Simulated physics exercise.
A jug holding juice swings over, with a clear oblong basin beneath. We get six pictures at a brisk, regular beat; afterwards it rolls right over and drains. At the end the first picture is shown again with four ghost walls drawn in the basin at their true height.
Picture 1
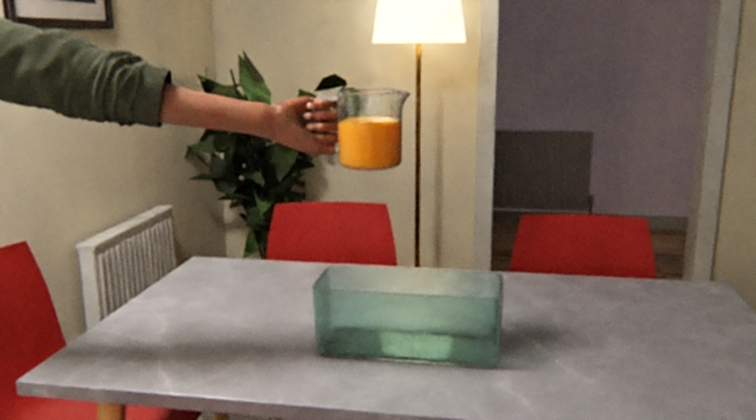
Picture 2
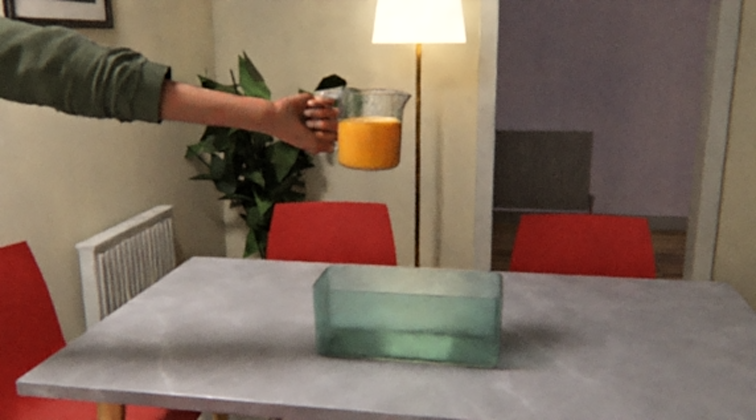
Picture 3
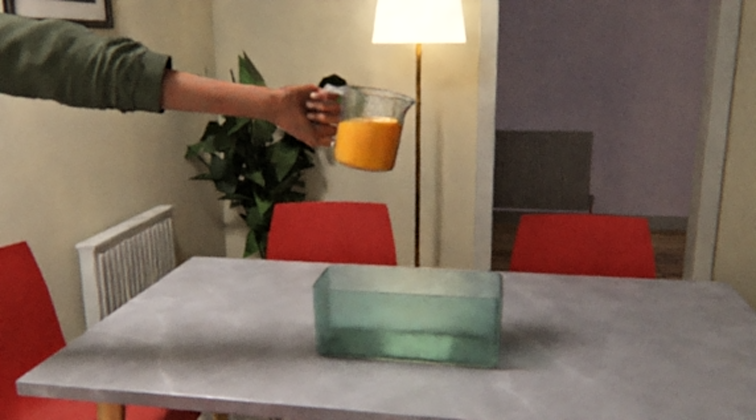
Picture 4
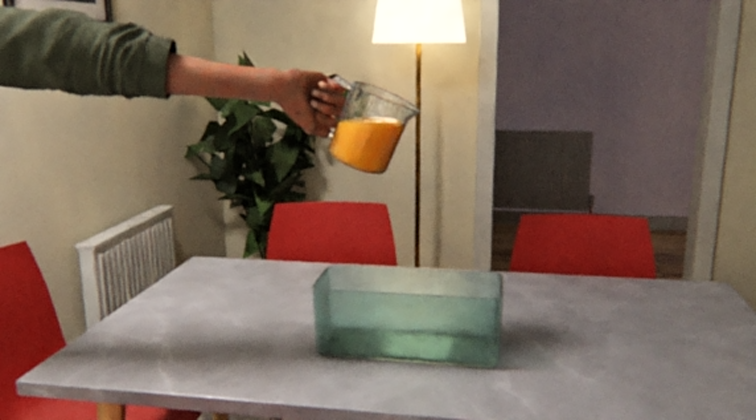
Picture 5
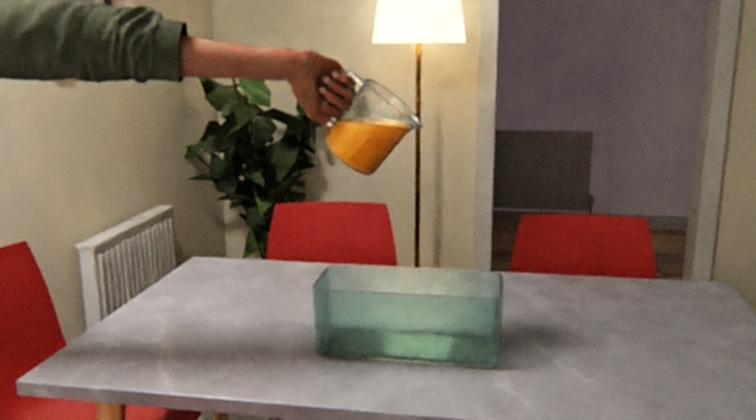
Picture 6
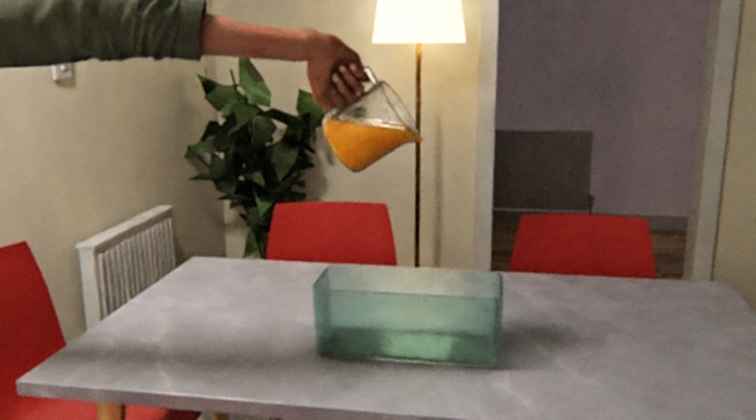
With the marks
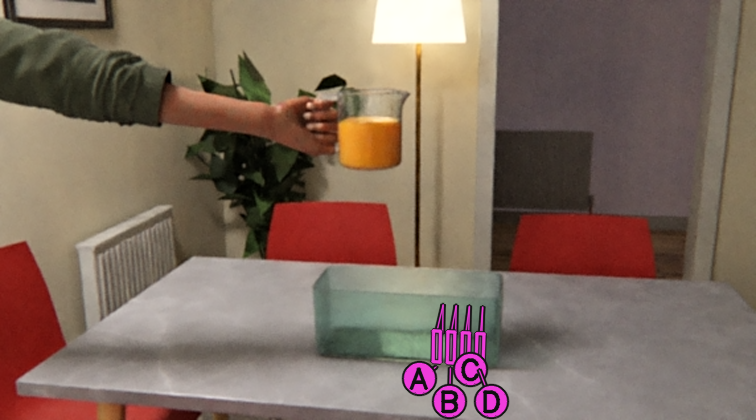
In this clip, a hand holds a clear jug of orange juice above a clear rectangular basin on a gray table, then steadily tilts the jug to the right, the juice shifting toward its lip as the wrist rises.
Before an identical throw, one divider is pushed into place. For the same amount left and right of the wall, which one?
The answer is place B.
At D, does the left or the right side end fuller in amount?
The left one.
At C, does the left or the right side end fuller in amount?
The left one.
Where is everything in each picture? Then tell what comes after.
Upright, lip at (409, 93); basin from (317, 352) to (499, 365); nothing has left yet.
Tipped about 3°, lip at (411, 95); nothing has left yet.
Tipped about 11°, lip at (415, 102); nothing has left yet.
Tipped about 23°, lip at (420, 112); nothing has left yet.
Tipped about 38°, lip at (422, 126); nothing has left yet.
Tipped about 56°, lip at (420, 142); nothing has left yet.
On the marked copy, A at (436, 367); B at (450, 368); C at (464, 369); D at (479, 370).
Choosing A, about 22 % ends left of the wall and 69 % right of it; 9 % is lost outside.
Choosing B, about 54 % ends left of the wall and 39 % right of it; 7 % is lost outside.
Choosing C, about 80 % ends left of the wall and 11 % right of it; 9 % is lost outside.
Choosing D, about 85 % ends left of the wall and 2 % right of it; 13 % is lost outside.
